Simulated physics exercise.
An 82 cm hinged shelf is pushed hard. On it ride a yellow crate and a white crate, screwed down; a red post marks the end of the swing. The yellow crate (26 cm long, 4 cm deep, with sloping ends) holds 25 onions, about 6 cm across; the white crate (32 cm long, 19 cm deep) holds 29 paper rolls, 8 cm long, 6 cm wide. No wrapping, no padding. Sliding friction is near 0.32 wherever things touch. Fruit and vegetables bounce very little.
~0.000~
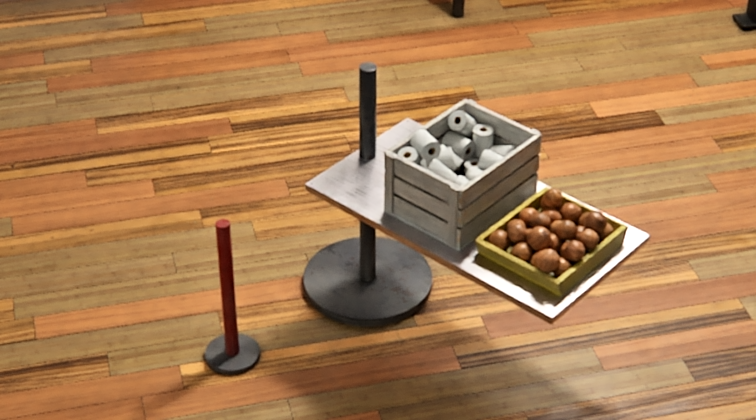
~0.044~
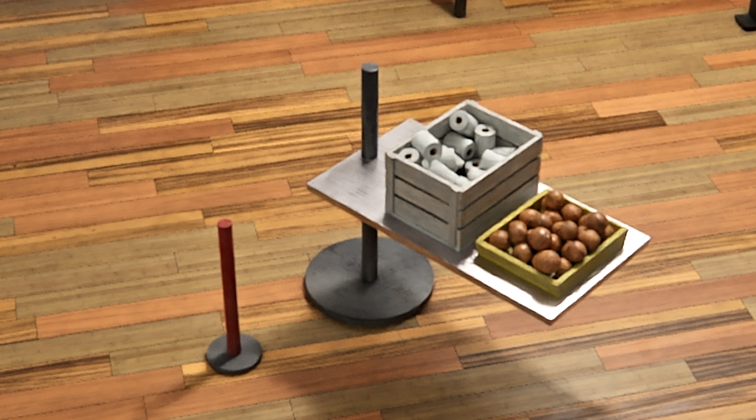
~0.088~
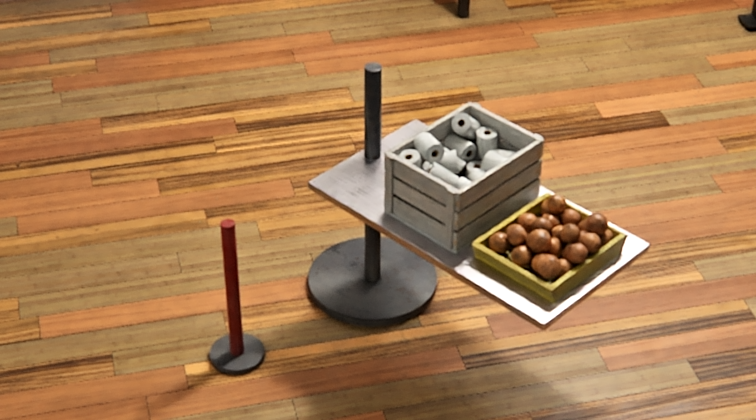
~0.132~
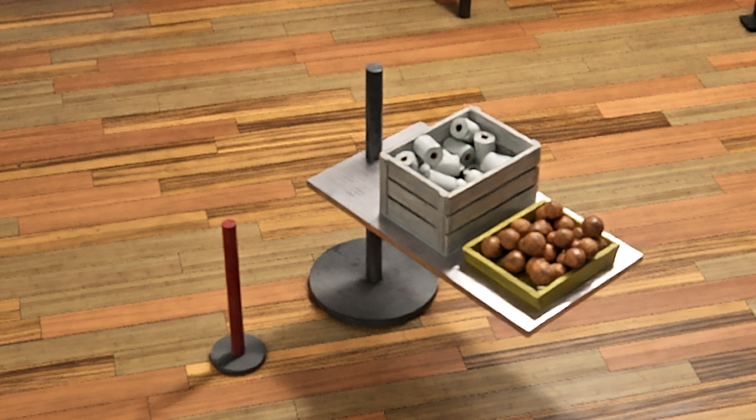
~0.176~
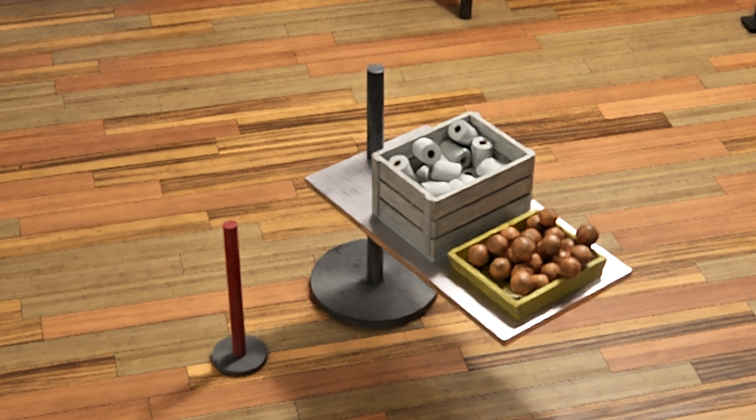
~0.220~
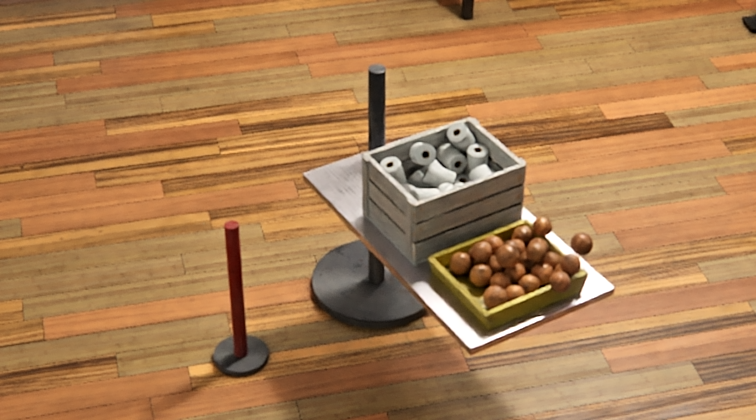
Shelf on a dark post swinging toward the viewer, carrying crates of paper rolls and onions, with onions shifting over the yellow crate's rim.
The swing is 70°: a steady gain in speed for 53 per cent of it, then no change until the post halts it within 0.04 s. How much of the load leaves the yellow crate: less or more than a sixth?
Out of the yellow crate go more than a sixth of the onions.
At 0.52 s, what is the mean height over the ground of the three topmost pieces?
About 66 cm.
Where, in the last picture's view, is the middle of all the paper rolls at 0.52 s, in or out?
Around (321, 198).
After 0.44 s, end of the swing.
After 0.52 s, yellow crate 19 in, 6 out and white crate 29 in, 0 out.
After 0.64 s, yellow crate 16 in, 9 out and white crate 29 in, 0 out.
After 0.86 s, yellow crate 15 in, 10 out and white crate 29 in, 0 out.
When it is over (at 1.30 s), yellow crate 15 in, 10 out and white crate 29 in, 0 out. Asked share, 10 of 25, 40 per cent.
